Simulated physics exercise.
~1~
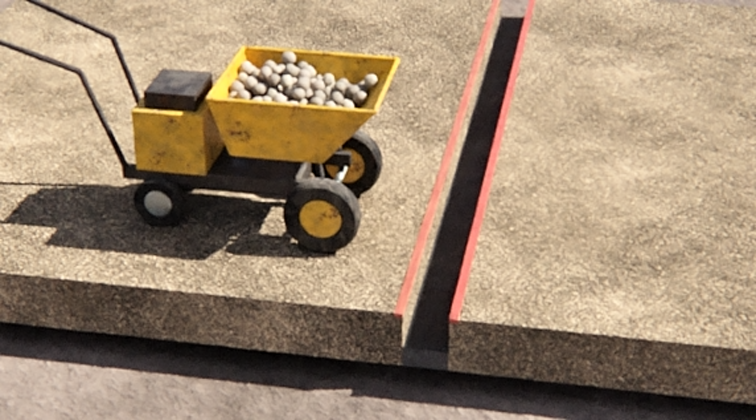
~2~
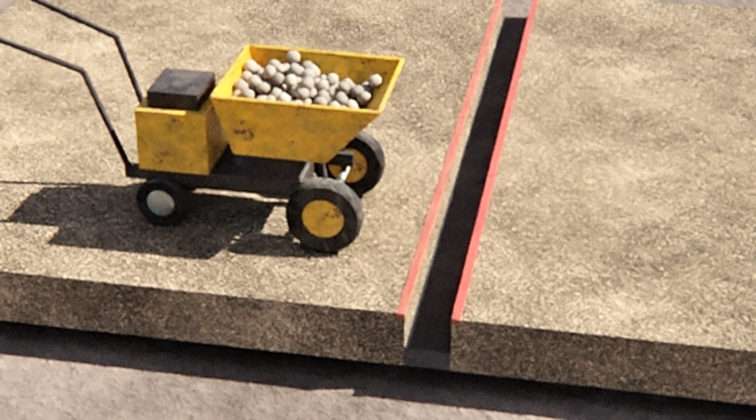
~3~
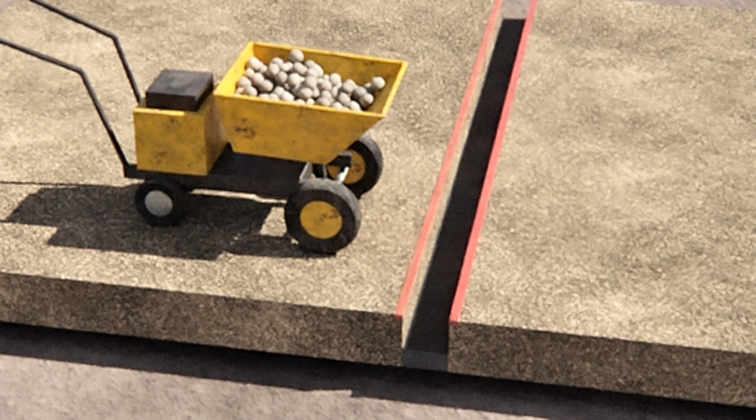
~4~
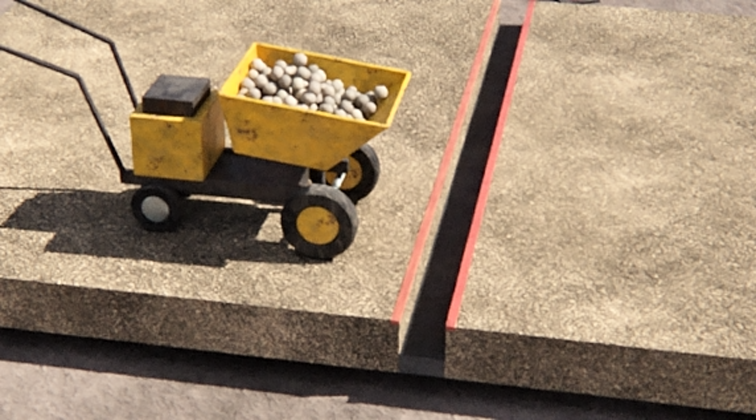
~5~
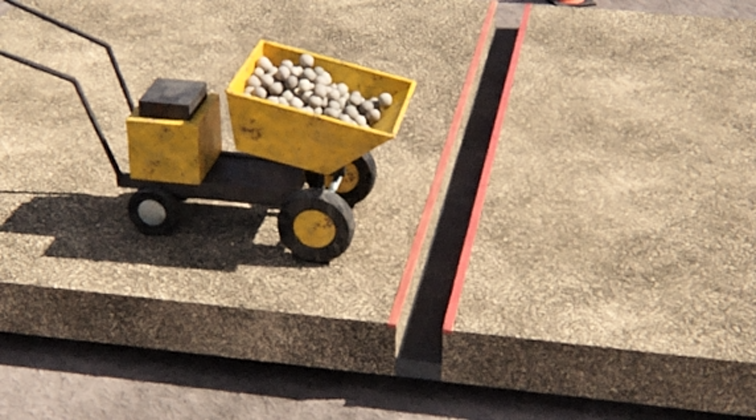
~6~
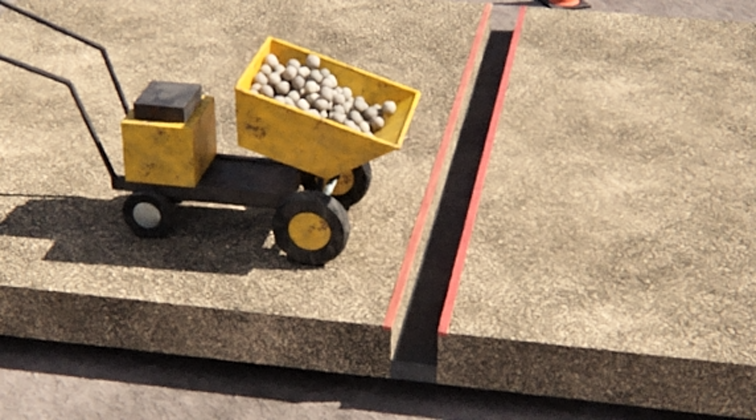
Yellow power barrow loaded with round pebbles standing beside a narrow red-edged trench, its skip gradually tilting forward to the right.
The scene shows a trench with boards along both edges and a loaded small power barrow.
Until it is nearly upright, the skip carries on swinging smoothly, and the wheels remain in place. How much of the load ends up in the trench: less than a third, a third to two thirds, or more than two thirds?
Less than a third.
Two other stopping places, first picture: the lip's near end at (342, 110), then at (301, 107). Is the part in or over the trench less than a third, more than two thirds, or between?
Place one, one to two thirds; place two, between a third and two thirds.
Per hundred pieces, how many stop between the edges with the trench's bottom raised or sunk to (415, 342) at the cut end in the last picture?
Roughly 10 in a hundred.
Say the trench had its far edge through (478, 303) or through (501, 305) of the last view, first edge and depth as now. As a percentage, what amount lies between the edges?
In order: Some 60 per cent, then some 90 per cent.
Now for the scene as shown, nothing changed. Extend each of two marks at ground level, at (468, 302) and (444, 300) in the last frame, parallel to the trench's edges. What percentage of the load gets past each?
In order, some 40 % then some 50 %.
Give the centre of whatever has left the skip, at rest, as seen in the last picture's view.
Roughly at pixel (491, 242).
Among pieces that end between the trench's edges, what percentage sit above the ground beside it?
15 %.
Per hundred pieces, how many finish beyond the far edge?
That share comes out near 50 in a hundred.
Shortly afterwards, skip tipped steeply; the whole lot in the skip.
Next, skip tipped right over; the bulk in the skip; only a few in or heaped over the trench; near a quarter beyond it; only a few falling.
Some moments later, skip tipped right over; near a third in the skip; a little in or heaped over the trench; near half beyond it.
In the end, skip tipped right over; near a third in the skip; a little in or heaped over the trench; near half beyond it.
